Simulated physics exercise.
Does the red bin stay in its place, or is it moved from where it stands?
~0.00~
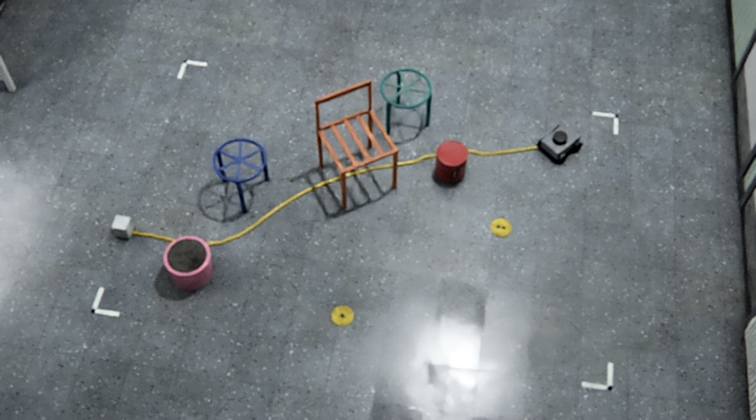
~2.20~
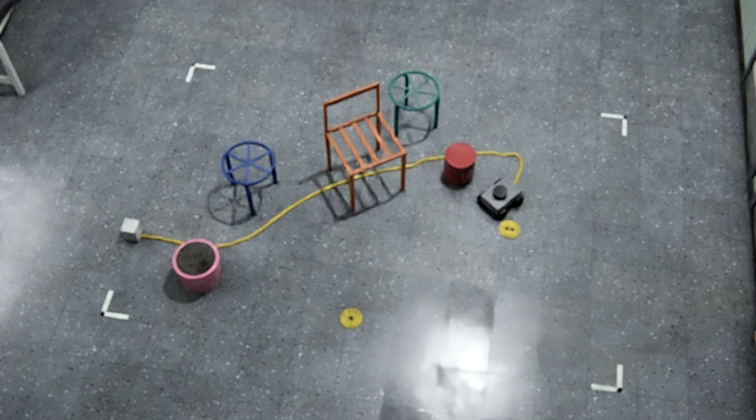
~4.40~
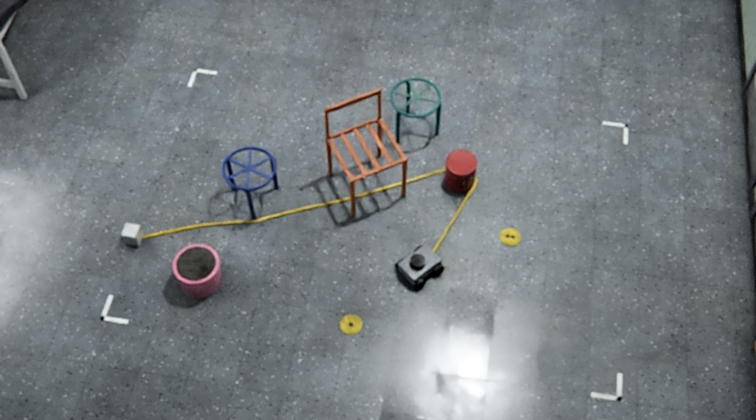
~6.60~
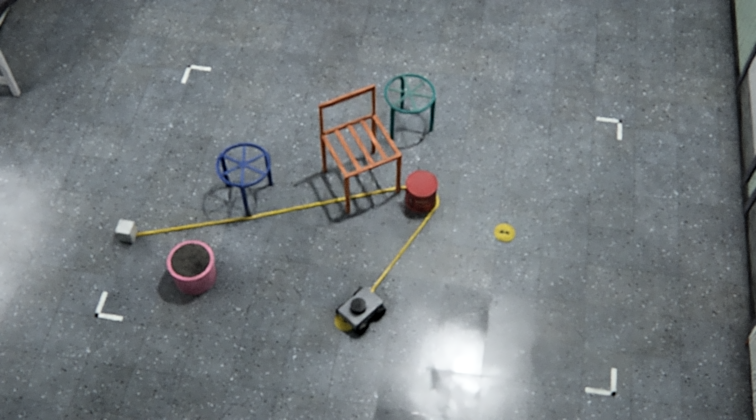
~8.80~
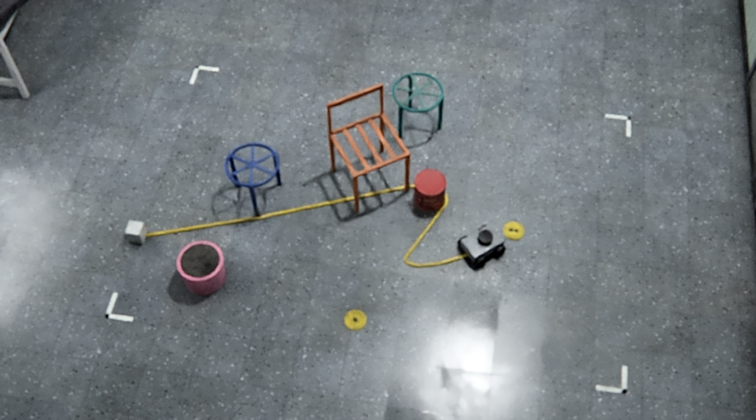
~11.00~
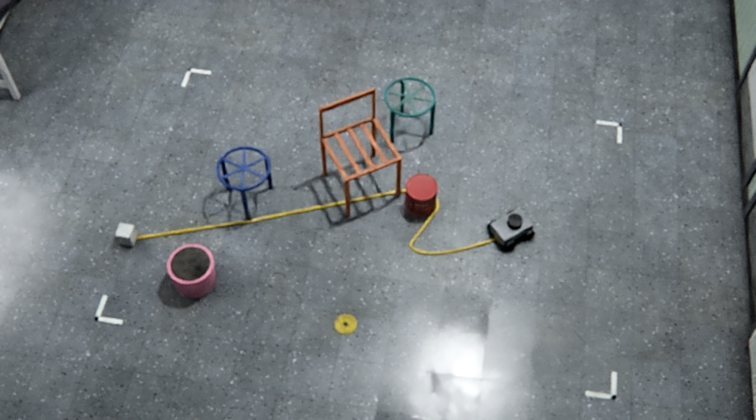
The red bin is moved from its place. The cord bends around it and drags it a short way to the left and down as the cart drives to the lower yellow mark.
